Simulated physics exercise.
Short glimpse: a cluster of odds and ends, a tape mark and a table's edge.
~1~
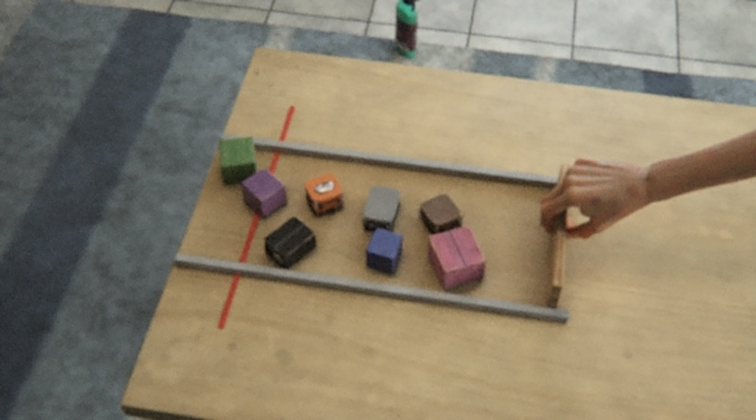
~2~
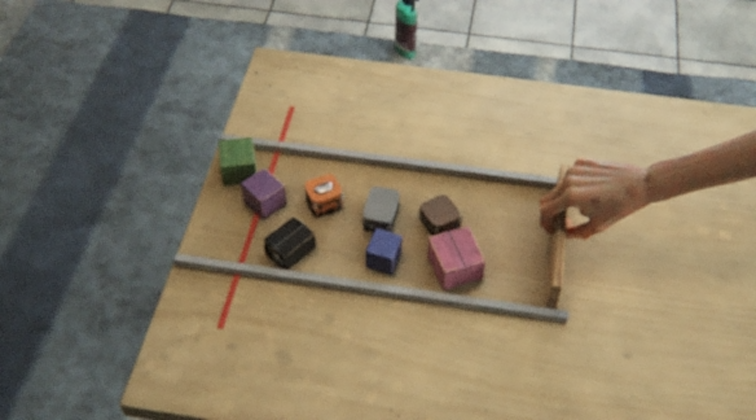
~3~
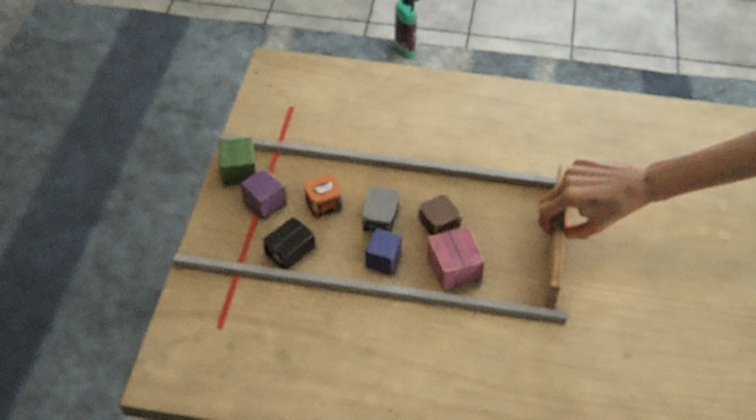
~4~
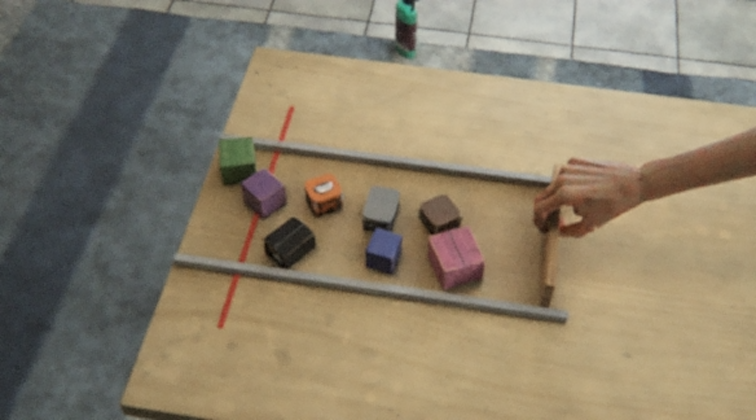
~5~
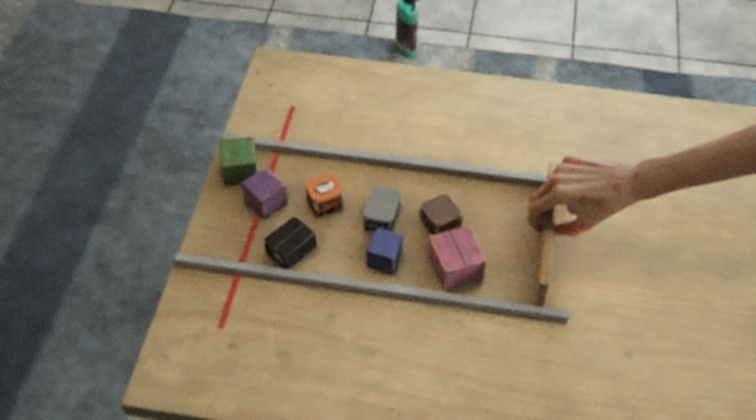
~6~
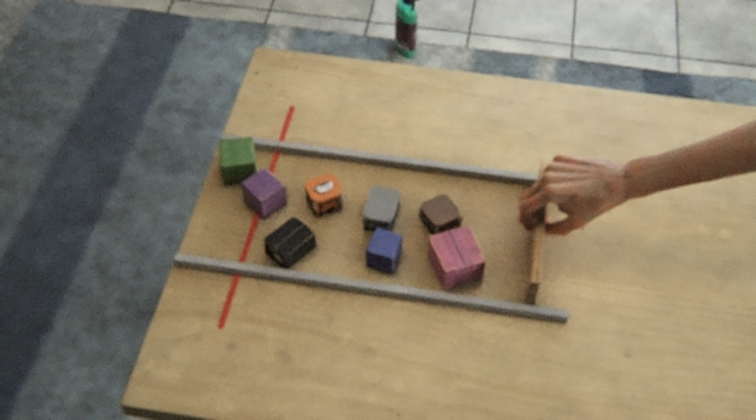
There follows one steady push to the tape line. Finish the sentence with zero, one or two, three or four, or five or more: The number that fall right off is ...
The number that fall right off is three or four.
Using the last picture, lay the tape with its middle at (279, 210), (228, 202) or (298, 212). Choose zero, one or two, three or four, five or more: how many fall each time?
Taking the tapes one after another, the count is 1 or 2, then at least five, then none at all.
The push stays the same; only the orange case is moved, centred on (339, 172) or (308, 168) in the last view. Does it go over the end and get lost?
Per position - saved; saved.
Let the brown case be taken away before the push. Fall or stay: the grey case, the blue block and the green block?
Grey case safe, blue block safe, green block safe.
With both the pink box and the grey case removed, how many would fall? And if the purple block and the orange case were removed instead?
1 in the first case and 2 in the second.
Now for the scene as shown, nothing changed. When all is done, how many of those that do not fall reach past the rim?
You'd get 3.
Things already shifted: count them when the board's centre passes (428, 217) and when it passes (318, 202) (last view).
At the first point the count is 4, at the second it's 8.
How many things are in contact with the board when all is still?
It is in contact with 2.
Soon after, none off yet; green block at rest near (238, 161); purple block at rest near (264, 193); black box at rest near (290, 243).
After that, none off yet; green block at rest near (238, 161); purple block moving near (256, 192); black box displaced about its own width near (246, 240).
In the end, the number that fall off is three or four; gone, black box, purple block and green block.
